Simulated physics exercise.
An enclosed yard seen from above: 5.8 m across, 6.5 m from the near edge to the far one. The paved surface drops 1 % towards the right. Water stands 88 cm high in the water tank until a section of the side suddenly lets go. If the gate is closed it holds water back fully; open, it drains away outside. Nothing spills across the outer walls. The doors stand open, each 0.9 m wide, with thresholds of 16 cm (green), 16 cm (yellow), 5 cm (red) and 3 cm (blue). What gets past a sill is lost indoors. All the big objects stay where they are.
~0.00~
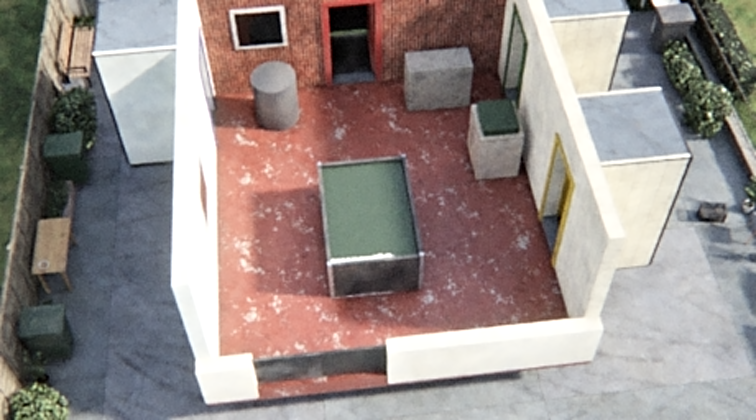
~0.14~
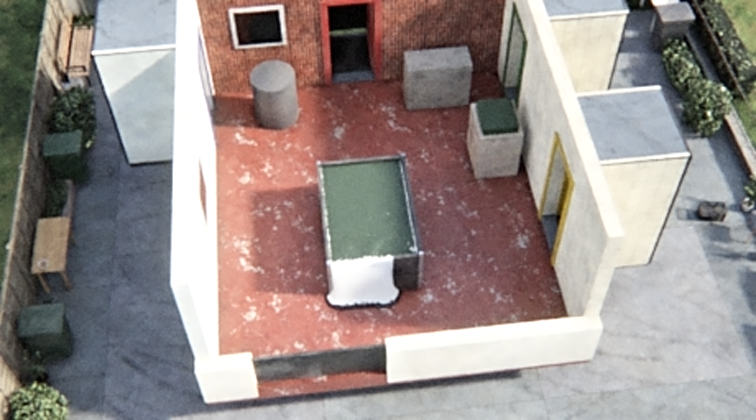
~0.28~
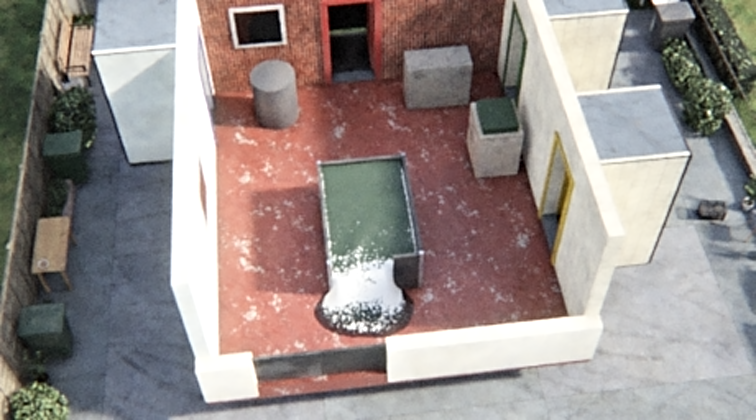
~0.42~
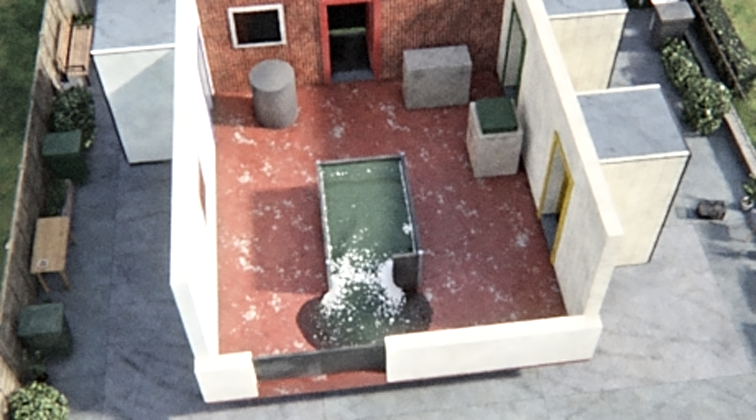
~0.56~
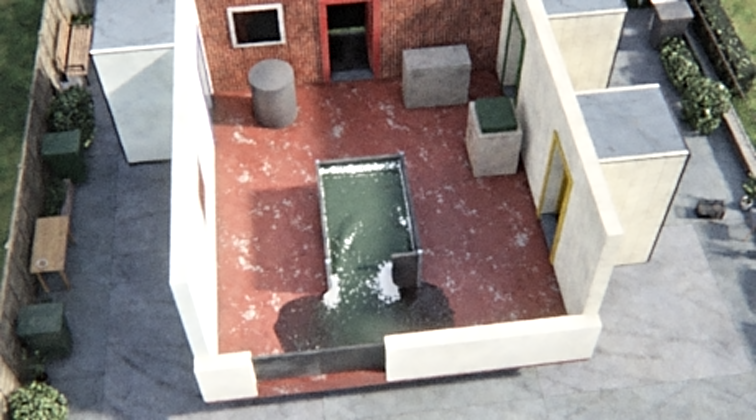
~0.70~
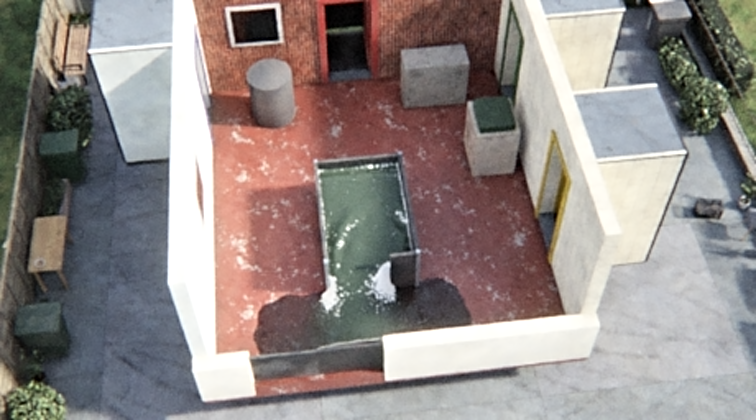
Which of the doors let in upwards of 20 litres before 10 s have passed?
Door by door: At the green door it keeps below the limit; at the yellow door it keeps below the limit; at the red door it goes over the limit; at the blue door it goes over the limit.
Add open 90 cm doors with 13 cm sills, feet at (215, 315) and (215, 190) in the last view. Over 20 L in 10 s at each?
In turn: Past it, not over.
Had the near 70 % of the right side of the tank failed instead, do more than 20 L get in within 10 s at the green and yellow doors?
Against that limit: Green below, yellow above.
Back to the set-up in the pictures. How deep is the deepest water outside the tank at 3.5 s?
Roughly 26 cm.
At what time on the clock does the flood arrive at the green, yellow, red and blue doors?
Arrival: Green 3.4 s, yellow 2.0 s, red 4.0 s, blue 3.0 s.
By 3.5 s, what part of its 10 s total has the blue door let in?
About 0 per cent.
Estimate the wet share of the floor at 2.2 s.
Some 35 per cent of it.
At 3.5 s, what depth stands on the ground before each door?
In cm: Green 5, yellow 14, red 0, blue 3.
After 1.4 s water covers 20 % of the floor and is deepest (56 cm) near (217, 377); green door not reached, yellow door not reached, red door not reached, blue door not reached.
After 2.2 s water covers 35 % of the floor and is deepest (48 cm) near (217, 377); green door not reached, yellow door 8 cm at the sill, 0 L in, red door not reached, blue door not reached.
After 3.5 s water covers 65 % of the floor and is deepest (26 cm) near (217, 377); green door 5 cm at the sill, 0 L in, yellow door 14 cm at the sill, 1 L in, red door not reached, blue door 3 cm at the sill, 0 L in.
After 6.0 s water covers 95 % of the floor and is deepest (19 cm) near (422, 74); green door 4 cm at the sill, 0 L in, yellow door 9 cm at the sill, 1 L in, red door 9 cm at the sill, 31 L in, blue door 8 cm at the sill, 13 L in.
After 10.0 s water covers 100 % of the floor and is deepest (15 cm) near (491, 69); green door 12 cm at the sill, 0 L in, yellow door 6 cm at the sill, 1 L in, red door 10 cm at the sill, 114 L in, blue door 7 cm at the sill, 85 L in.
